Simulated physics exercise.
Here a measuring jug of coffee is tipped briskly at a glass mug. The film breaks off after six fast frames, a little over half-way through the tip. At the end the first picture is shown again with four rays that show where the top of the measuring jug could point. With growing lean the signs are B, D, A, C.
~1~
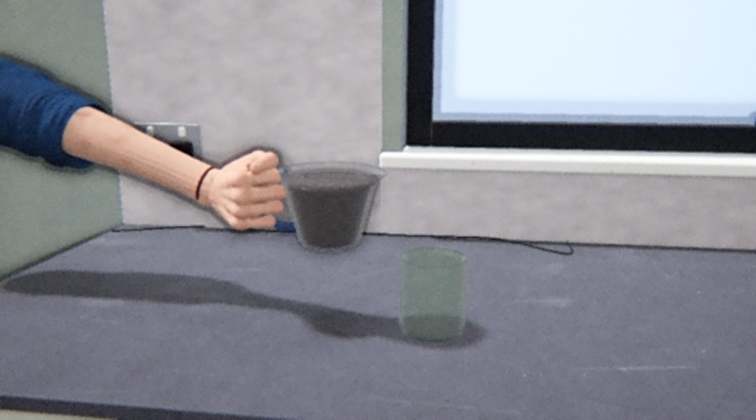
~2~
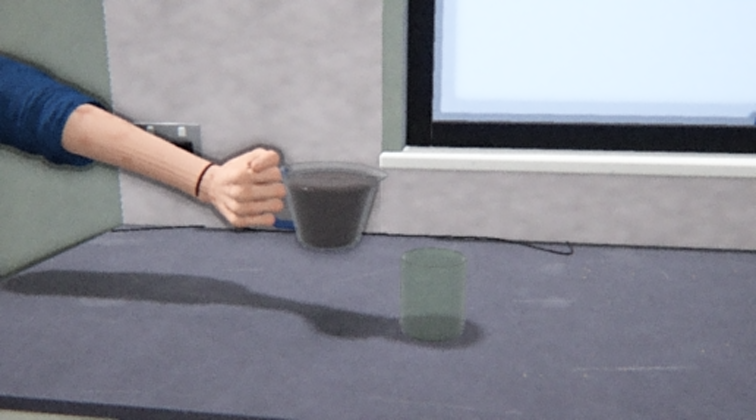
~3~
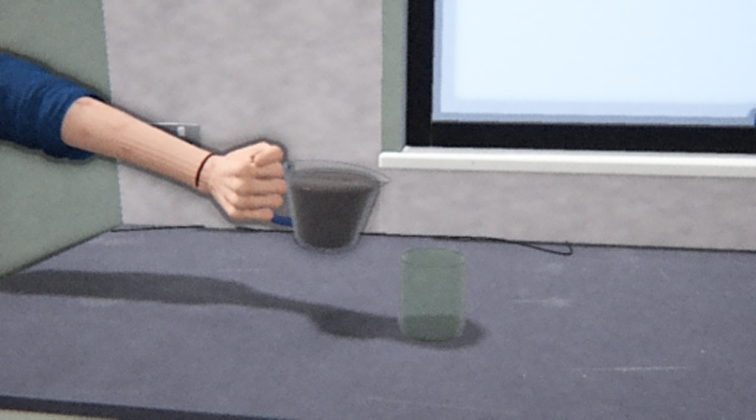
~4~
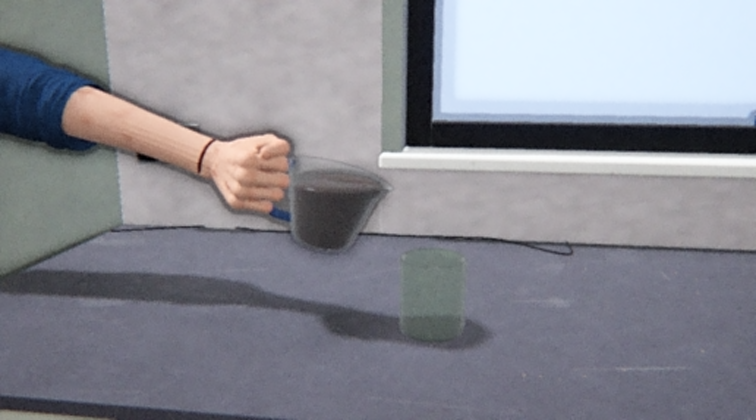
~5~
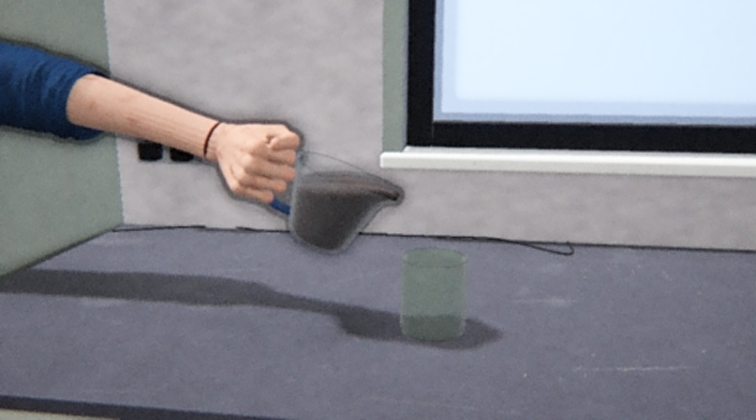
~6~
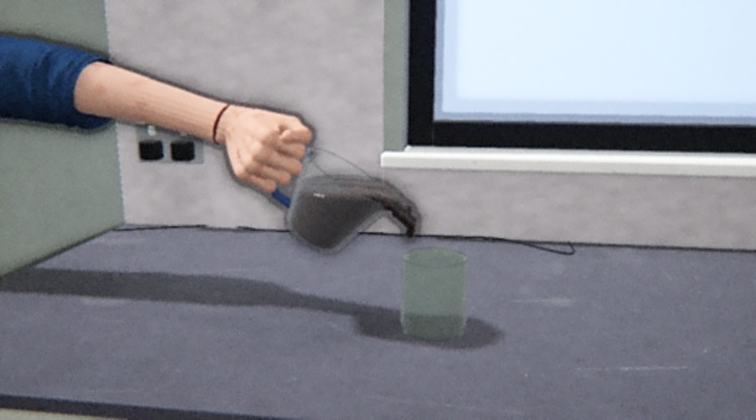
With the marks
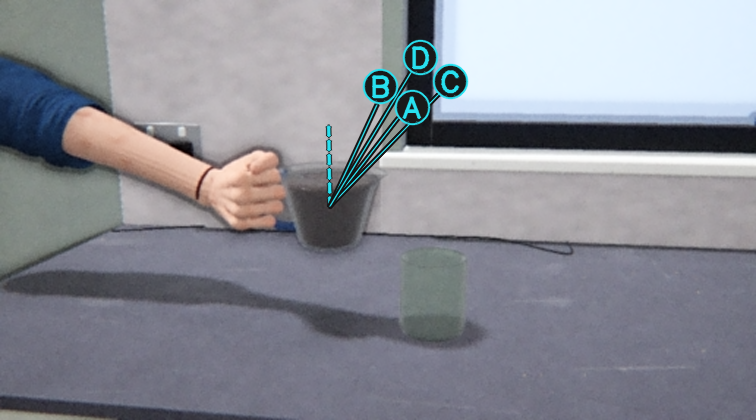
In the video, a hand holds a clear jug of dark liquid above a dark countertop, near an empty greenish glass. The hand tilts the jug to the right, and the dark liquid runs over its lip and starts downward.
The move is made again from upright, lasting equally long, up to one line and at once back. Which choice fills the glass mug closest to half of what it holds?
C beats the others.
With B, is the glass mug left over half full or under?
Under half.
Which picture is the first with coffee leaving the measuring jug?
Picture 5.
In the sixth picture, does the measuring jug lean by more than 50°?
No, it does not.
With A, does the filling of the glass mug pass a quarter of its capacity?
Yes, clearly.
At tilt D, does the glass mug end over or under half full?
Under half.
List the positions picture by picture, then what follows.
Upright, lip at (387, 173); rim of the glass mug round (434, 256); nothing has left yet, in the first picture.
Upright, lip at (388, 175); nothing has left yet, in the second picture.
Tipped about 7°, lip at (390, 181); nothing has left yet, in the third picture.
Tipped about 14°, lip at (393, 189); nothing has left yet, in the fourth picture.
Tipped about 23°, lip at (396, 199); coffee is over the lip, down to (396, 199), in the fifth picture.
Tipped about 33°, lip at (397, 210); coffee is over the lip, down to (409, 234), in the sixth picture.
In cyan, A at (398, 118); B at (376, 104); C at (438, 94); D at (411, 72).
With A, the glass mug ends with about 38 % of what it can hold.
With B, the glass mug ends with about 16 % of what it can hold.
With C, the glass mug ends with about 48 % of what it can hold.
With D, the glass mug ends with about 27 % of what it can hold.
